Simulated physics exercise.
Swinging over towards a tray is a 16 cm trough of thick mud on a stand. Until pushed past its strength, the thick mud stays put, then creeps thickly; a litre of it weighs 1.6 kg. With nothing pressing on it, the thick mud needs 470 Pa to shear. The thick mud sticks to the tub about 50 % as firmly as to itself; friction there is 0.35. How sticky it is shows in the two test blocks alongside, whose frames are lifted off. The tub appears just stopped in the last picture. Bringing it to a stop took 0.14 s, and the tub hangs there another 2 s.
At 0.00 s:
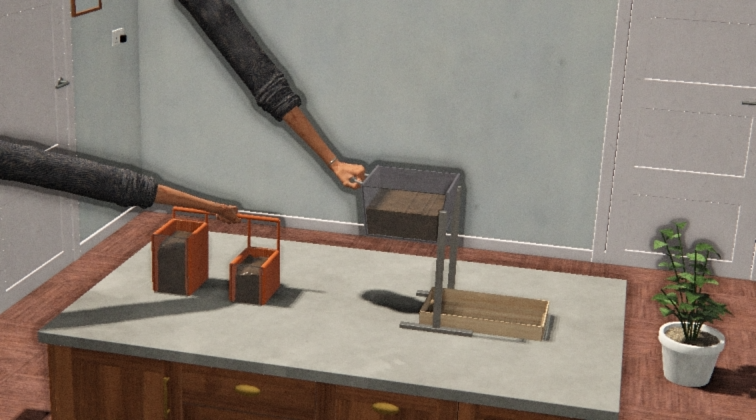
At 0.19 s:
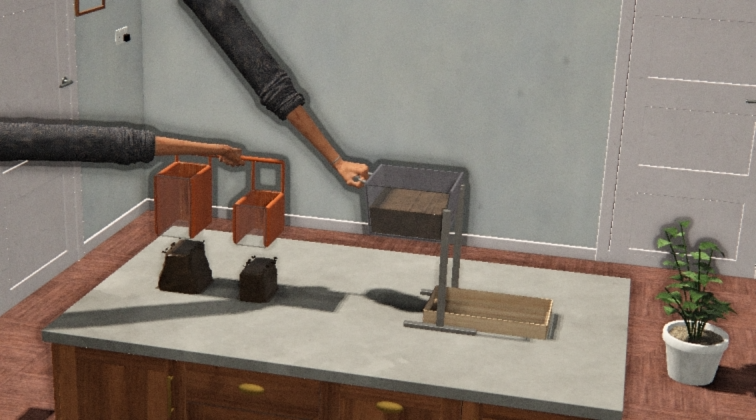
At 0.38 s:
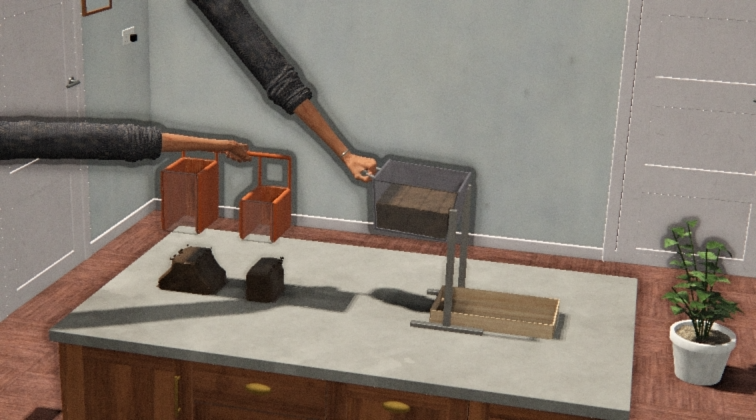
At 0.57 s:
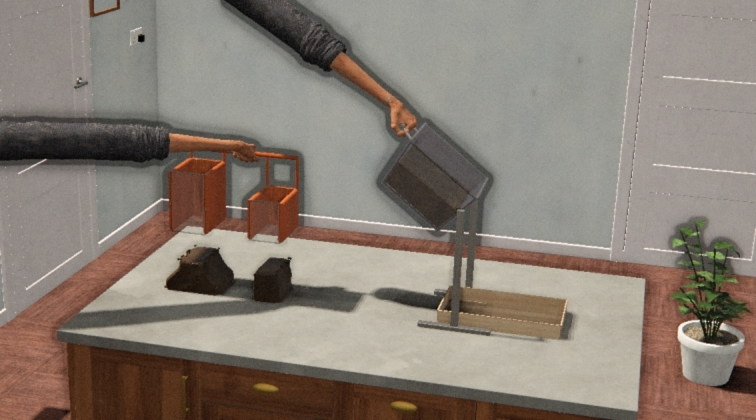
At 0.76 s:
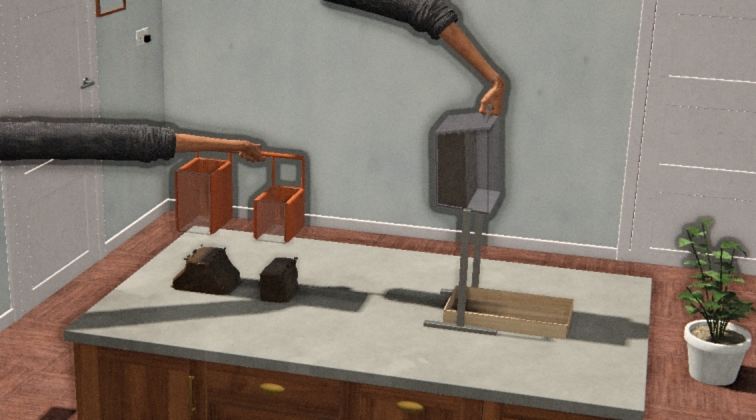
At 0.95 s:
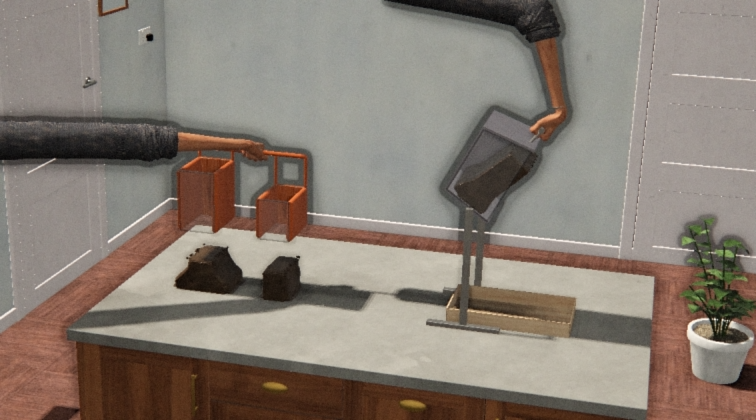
An arm on the left lifted two orange molds off blocks of dark mud, and the larger block slumped; then another arm swung a clear tub of mud over to the right above a tray.
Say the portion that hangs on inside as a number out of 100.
Expect roughly 0 %.
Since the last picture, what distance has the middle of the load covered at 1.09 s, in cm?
Roughly 19 centimetres.
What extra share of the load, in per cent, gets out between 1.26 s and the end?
Load share from then on: Near 0 %.
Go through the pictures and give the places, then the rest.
Handle-side rim at (364, 185), tilt 0 degrees; top of the thick mud at (410, 212); blocks stand 18 cm, 11 cm (left to right), in the first picture.
Handle-side rim at (367, 184), tilt 0 degrees; top of the thick mud at (414, 211); blocks stand 15 cm, 11 cm (left to right), in the second picture.
Handle-side rim at (375, 179), tilt 3 degrees; top of the thick mud at (379, 203); blocks stand 12 cm, 11 cm (left to right), in the third picture.
Handle-side rim at (412, 142), tilt 37 degrees; top of the thick mud at (401, 163); blocks stand 12 cm, 11 cm (left to right), in the fourth picture.
Handle-side rim at (489, 130), tilt 86 degrees; top of the thick mud at (461, 133); blocks stand 12 cm, 11 cm (left to right), in the fifth picture.
Handle-side rim at (533, 153), tilt 117 degrees; top of the thick mud at (512, 155); blocks stand 12 cm, 11 cm (left to right), in the sixth picture.
After 1.09 s, the tub is at 118 degrees and holds 11 %.
After 1.26 s, the tub is at 118 degrees and holds 0 %.
After 1.43 s, the tub is at 118 degrees and holds 0 %.
After 1.60 s, the tub is at 118 degrees and holds 0 %.
After 2.95 s, at the end, the tub is at 118 degrees and holds 0 %.
